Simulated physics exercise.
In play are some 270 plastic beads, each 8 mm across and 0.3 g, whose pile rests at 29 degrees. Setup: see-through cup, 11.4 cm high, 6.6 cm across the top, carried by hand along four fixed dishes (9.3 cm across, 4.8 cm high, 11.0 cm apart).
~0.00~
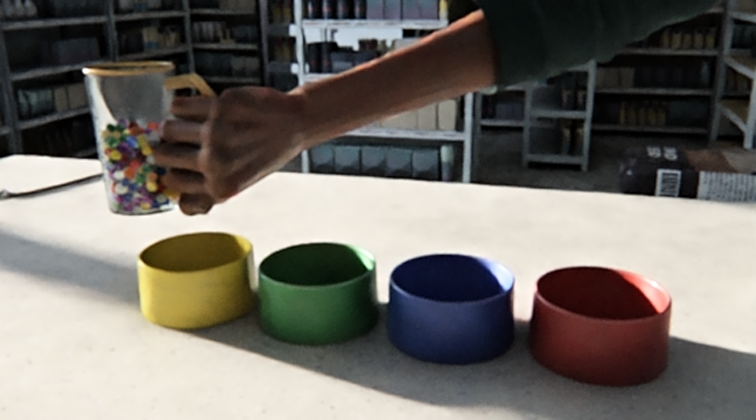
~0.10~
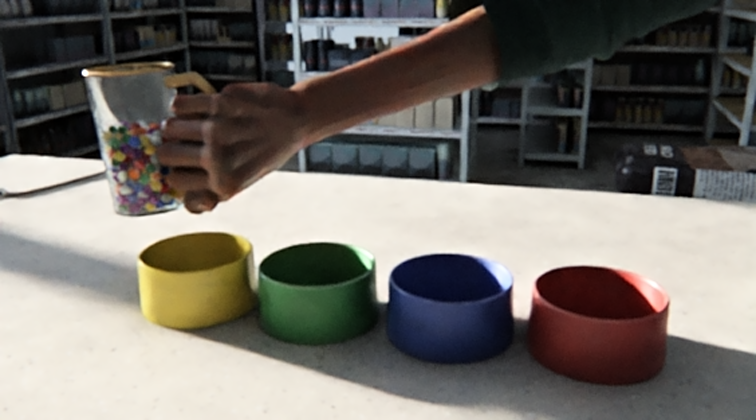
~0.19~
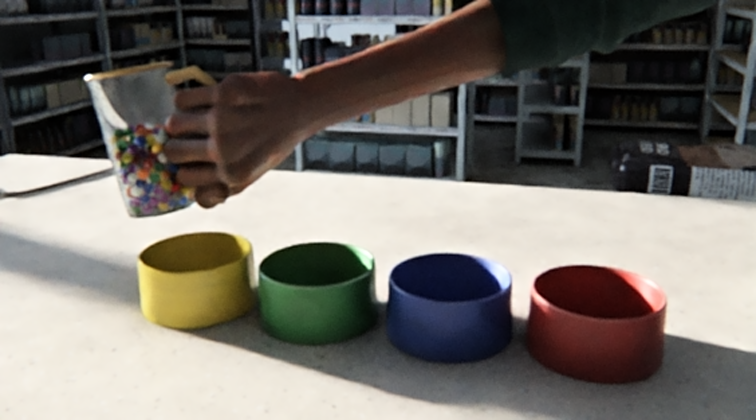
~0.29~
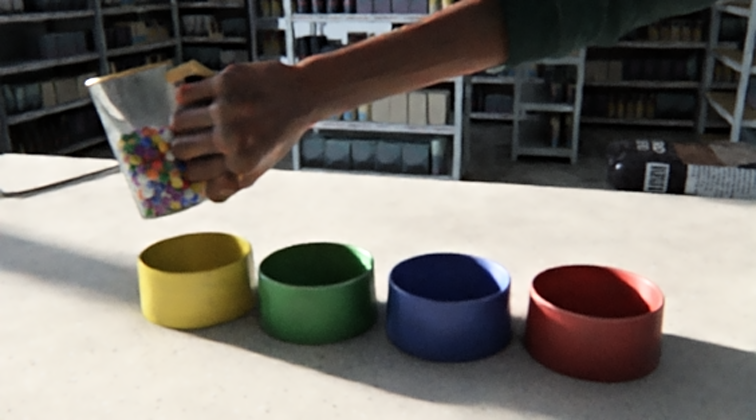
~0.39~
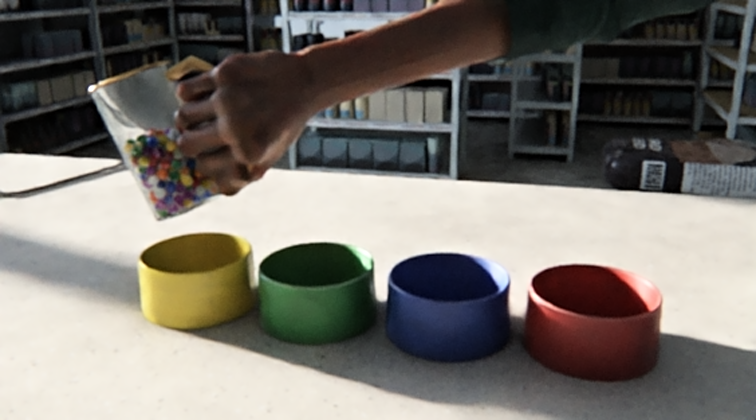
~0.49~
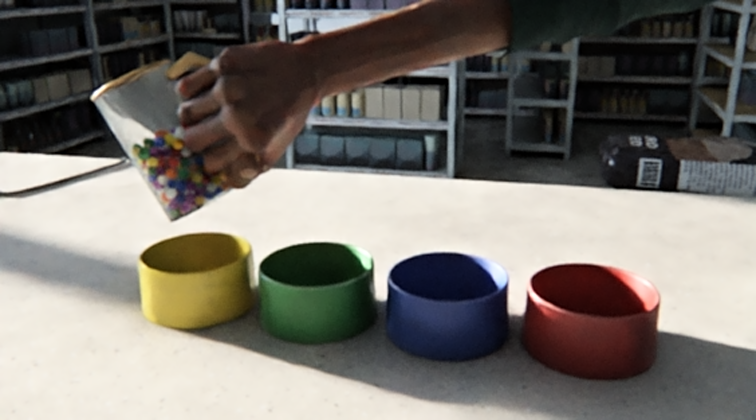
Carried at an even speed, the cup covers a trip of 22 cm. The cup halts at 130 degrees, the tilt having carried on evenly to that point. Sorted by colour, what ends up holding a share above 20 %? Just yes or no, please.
In short: Red dish no, blue dish no, green dish no, yellow dish yes, counter no.
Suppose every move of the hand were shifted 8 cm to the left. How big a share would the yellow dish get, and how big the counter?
I'd expect yellow at 30 and the counter at 70.
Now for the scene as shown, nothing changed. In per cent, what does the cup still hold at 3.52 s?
Some 0 per cent of the load.
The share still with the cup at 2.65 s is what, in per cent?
About 0 percent of the load.
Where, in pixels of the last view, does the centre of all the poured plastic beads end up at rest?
Centre at rest: Approx. (205, 284) px.
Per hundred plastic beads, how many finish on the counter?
Estimate: Around 10 %.
After 1.78 s, tilt 108 degrees; cup holds 95 %.
Then, at 2.65 s, tilt 130 degrees; cup holds 0 %, yellow 90 %.
After 3.52 s, tilt 130 degrees; cup holds 0 %, yellow 90 %.
In the end, at 3.8 s, red 0 %, blue 0 %, green 0 %, yellow 90 %, counter 10 %.
